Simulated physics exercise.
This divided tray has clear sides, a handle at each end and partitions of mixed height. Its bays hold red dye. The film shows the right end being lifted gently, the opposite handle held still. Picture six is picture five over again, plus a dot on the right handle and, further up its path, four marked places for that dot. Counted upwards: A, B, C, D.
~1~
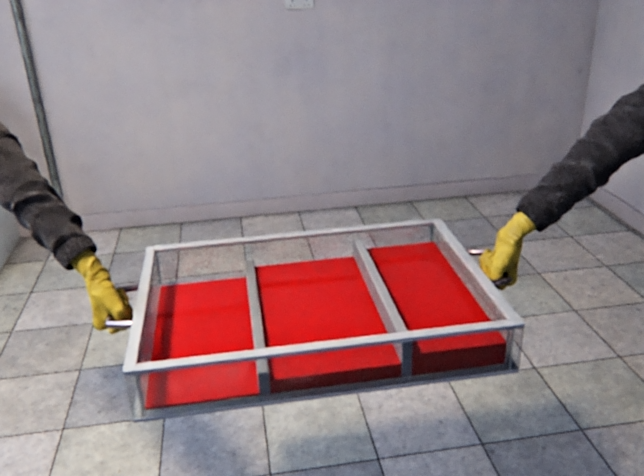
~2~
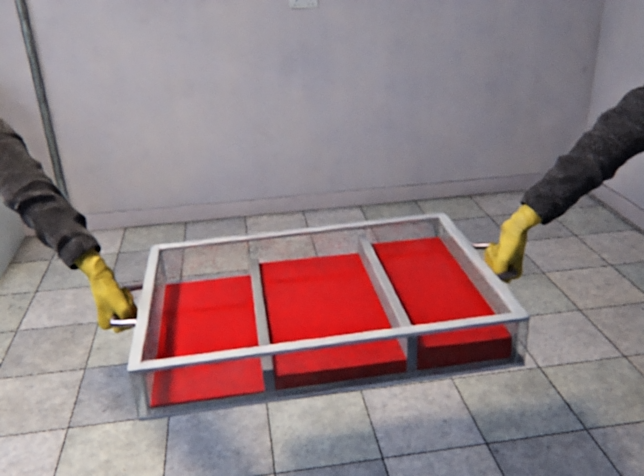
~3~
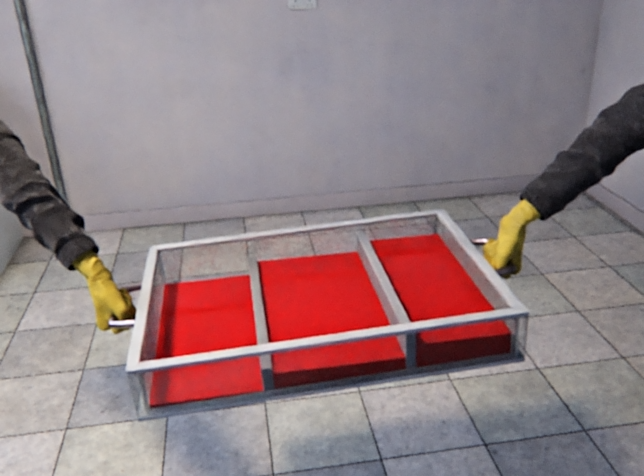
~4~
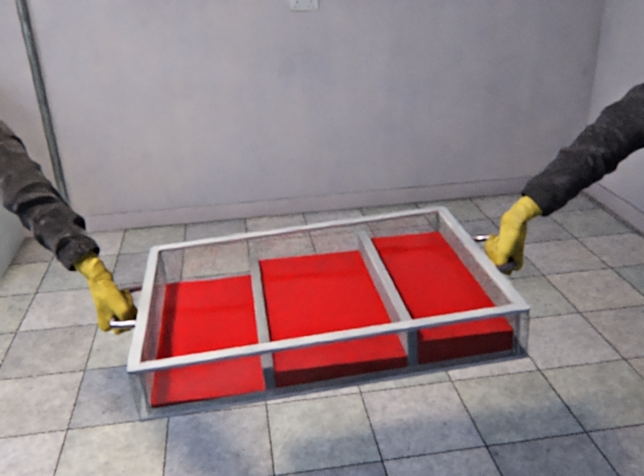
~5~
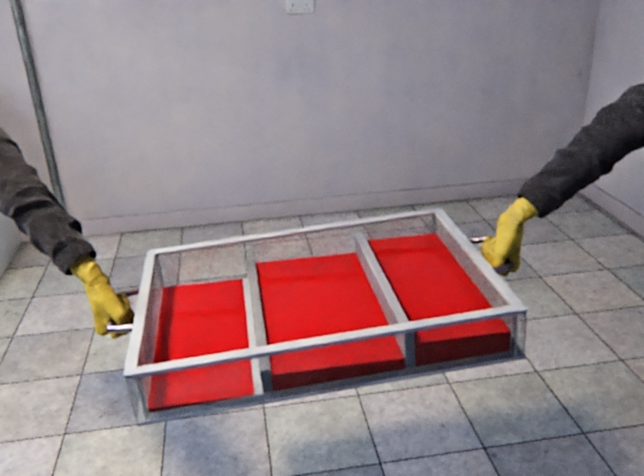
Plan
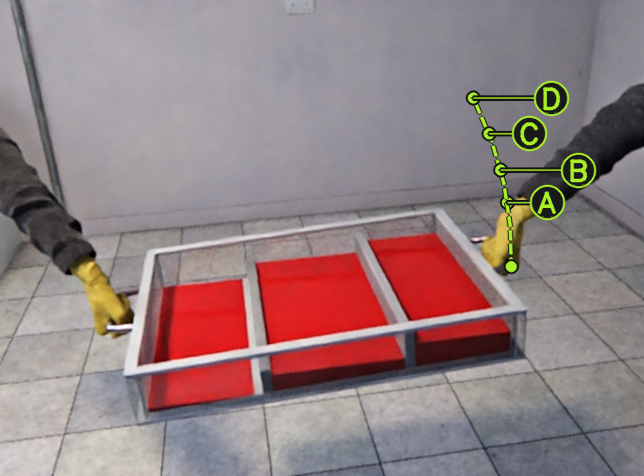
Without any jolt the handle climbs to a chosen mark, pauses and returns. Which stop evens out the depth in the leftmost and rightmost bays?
I would pick mark C.
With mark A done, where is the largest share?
That is the right bay.
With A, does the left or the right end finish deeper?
The right end bay.
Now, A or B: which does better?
B it is.
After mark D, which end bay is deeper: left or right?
The left one.
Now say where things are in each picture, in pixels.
The tray is level; deepest in the right bay, at (422, 290), shallowest in the left; right handle at (496, 266).
Tipped about 1° down to the left; no wall is crossed; right handle at (501, 259).
Tipped about 2° down to the left; no wall is crossed; right handle at (500, 254).
Tipped about 3° down to the left; no wall is crossed; right handle at (501, 251).
Tipped about 3° down to the left; deepest in the right bay, at (425, 280), shallowest in the left; right handle at (498, 252).
On the marked copy, A at (507, 202); B at (500, 170); C at (489, 133); D at (473, 98).
If A is chosen, the right end bay stands much deeper than the other; nothing spills.
If B is chosen, the right end bay stands much deeper than the other; nothing spills.
If C is chosen, the two end bays stand about equally deep; nothing spills.
If D is chosen, the left end bay stands much deeper than the other; about 3 % goes over the rim.
